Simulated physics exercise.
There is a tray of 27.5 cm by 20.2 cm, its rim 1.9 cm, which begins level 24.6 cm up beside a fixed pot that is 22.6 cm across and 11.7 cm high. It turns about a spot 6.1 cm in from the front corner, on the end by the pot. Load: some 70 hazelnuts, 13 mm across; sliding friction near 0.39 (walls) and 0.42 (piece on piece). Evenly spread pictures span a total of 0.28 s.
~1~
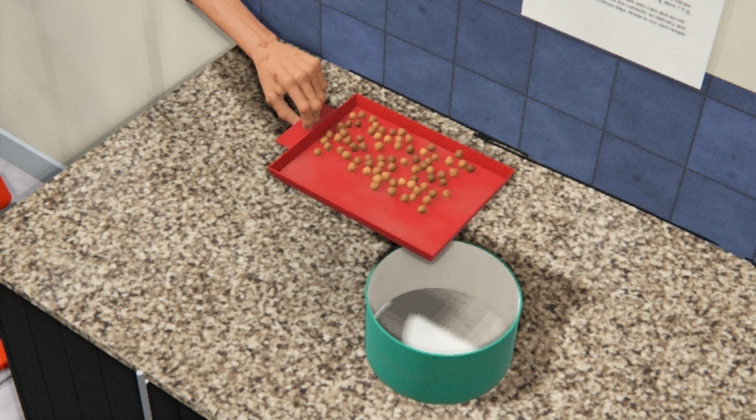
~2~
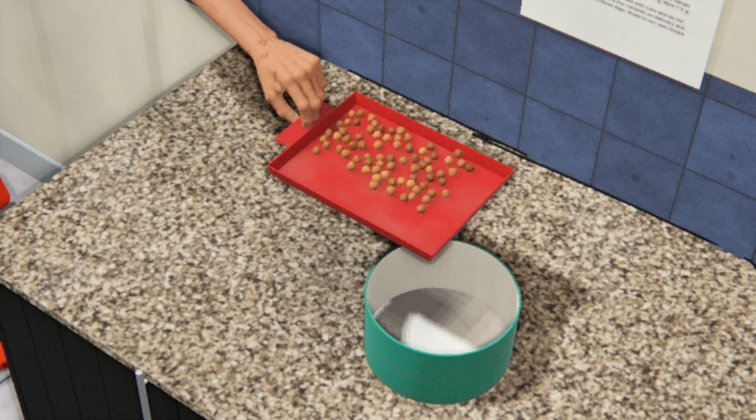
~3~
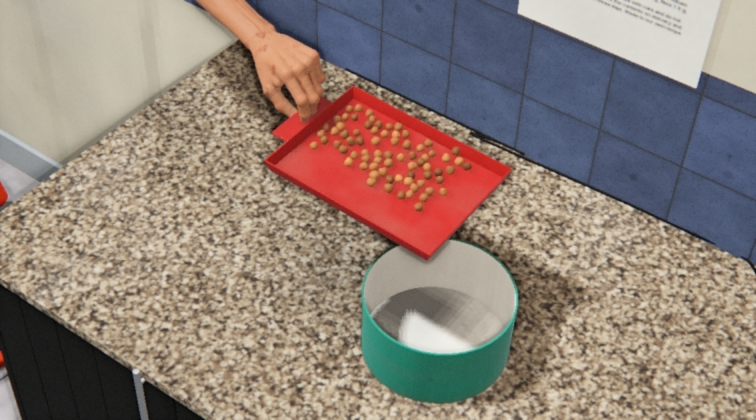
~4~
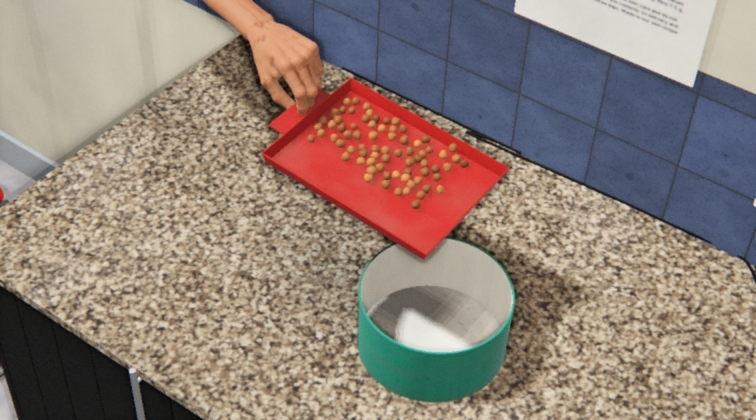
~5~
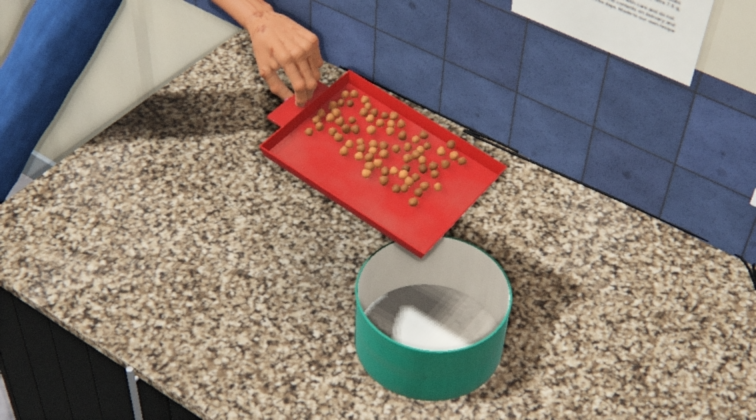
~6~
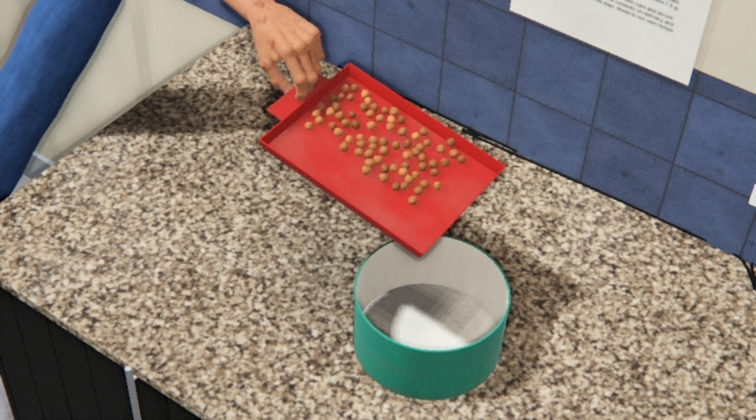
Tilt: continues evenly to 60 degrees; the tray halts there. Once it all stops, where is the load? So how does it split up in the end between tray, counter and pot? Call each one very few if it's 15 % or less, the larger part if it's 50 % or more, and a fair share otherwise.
I'd say left on the tray the larger part, counter very few, pot very few.
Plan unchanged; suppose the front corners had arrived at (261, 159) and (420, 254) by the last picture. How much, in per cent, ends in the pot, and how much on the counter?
The pot gets 5 and the counter 0.
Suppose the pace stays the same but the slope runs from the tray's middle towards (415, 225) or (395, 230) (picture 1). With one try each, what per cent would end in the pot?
Near 10 and 5 percent, in that order.
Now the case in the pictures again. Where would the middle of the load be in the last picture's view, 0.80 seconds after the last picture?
Estimated centre of load: Around (456, 202).
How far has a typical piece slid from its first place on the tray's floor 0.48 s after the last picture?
About 13 cm.
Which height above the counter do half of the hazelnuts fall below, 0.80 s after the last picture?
Some 28 cm.
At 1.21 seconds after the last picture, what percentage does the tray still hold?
Around 90 percent.
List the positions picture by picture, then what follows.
The first picture shows tray tilt 0 degrees, front corners at (273, 167) and (432, 251); middle of the pieces at (392, 160); pot at (444, 294).
The second picture shows tray tilt 1 degrees, front corners at (272, 165) and (431, 251); middle of the pieces at (391, 159).
The third picture shows tray tilt 3 degrees, front corners at (270, 160) and (429, 251); middle of the pieces at (388, 156).
The fourth picture shows tray tilt 5 degrees, front corners at (267, 153) and (426, 250), lowest corner right front; middle of the pieces at (386, 151).
The fifth picture shows tray tilt 8 degrees, front corners at (265, 146) and (423, 249), lowest corner right front; middle of the pieces at (384, 146).
The sixth picture shows tray tilt 11 degrees, front corners at (265, 140) and (422, 249), lowest corner right front; middle of the pieces at (384, 142); pot at (432, 290).
Then, 0.48 s after the last picture, tilt 34 degrees; the tray holds 100 %, the pot 0 %.
Then, 0.80 s after the last picture, tilt 50 degrees; the tray holds 95 %, the pot 0 %.
Then, 1.21 s after the last picture, tilt 60 degrees; the tray holds 90 %, the pot 5 %.
In the end, tray 90 %, counter 5 %, pot 5 %.
